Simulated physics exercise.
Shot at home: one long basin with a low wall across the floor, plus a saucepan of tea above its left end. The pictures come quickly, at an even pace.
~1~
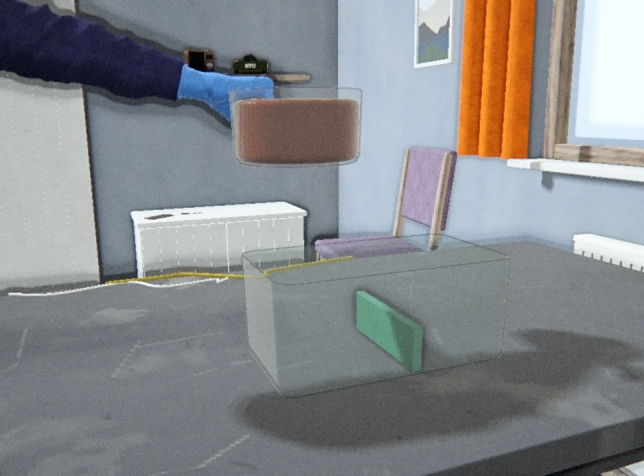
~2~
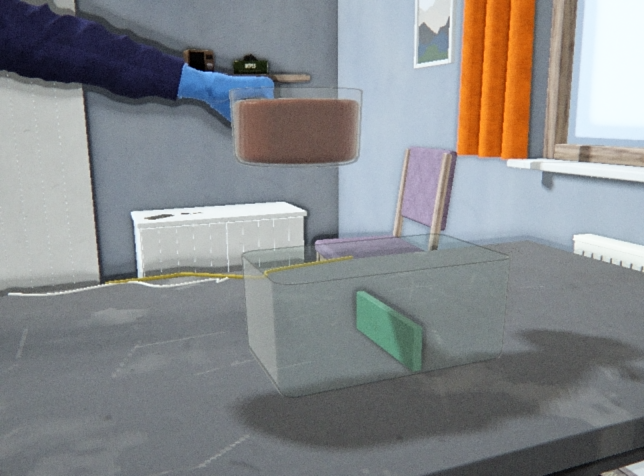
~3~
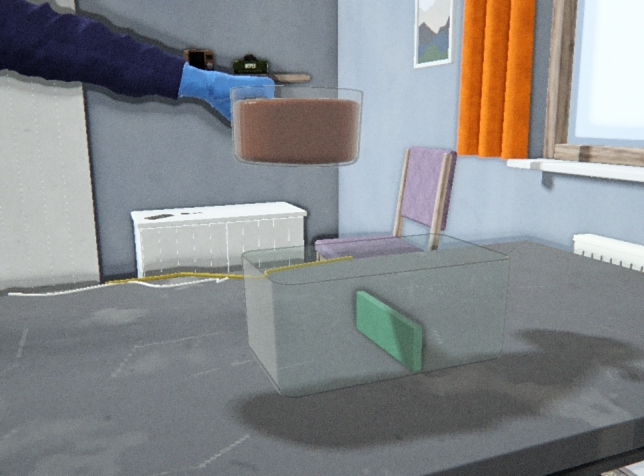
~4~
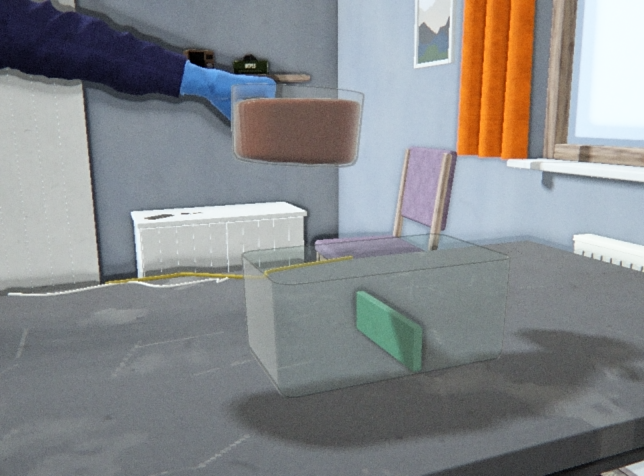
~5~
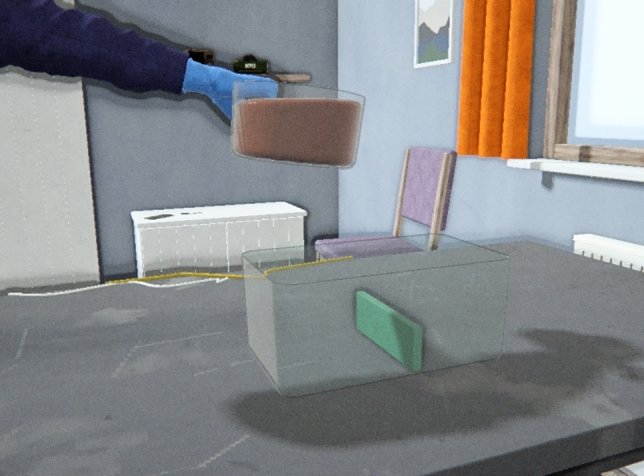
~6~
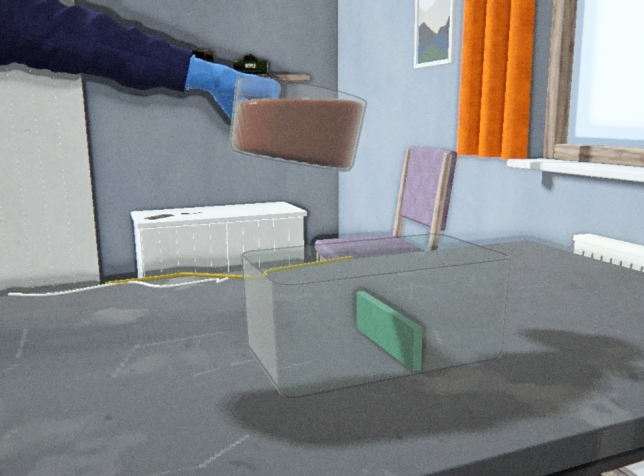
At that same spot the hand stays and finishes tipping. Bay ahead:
The fullest section lies on the viewer's right.
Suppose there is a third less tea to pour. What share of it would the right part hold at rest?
It comes to around 65 percent.
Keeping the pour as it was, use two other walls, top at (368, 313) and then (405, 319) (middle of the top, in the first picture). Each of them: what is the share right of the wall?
That'd be about 90 percent for the first and about 55 percent for the other.
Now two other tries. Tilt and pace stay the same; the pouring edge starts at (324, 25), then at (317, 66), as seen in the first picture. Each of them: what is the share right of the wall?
You'd get 65 percent from the first and 50 percent from the second.
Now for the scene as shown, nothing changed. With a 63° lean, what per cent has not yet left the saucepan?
About 55 %.
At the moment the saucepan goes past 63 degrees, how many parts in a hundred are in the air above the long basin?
That works out near 30 percent.
A moment on, the tilt is 63° and 55 per cent is still to pour, 1 is left of the wall and 14 right of it.
Next, the tilt is 100° and 9 per cent is still to pour, 8 is left of the wall and 73 right of it.
Then the tilt is 111° and 0 per cent is still to pour, 23 is left of the wall and 76 right of it.
Later the tilt is 111° and 0 per cent is still to pour, 23 is left of the wall and 76 right of it.
In the end 23 per cent lies left of the wall, 76 right of it and 1 outside.
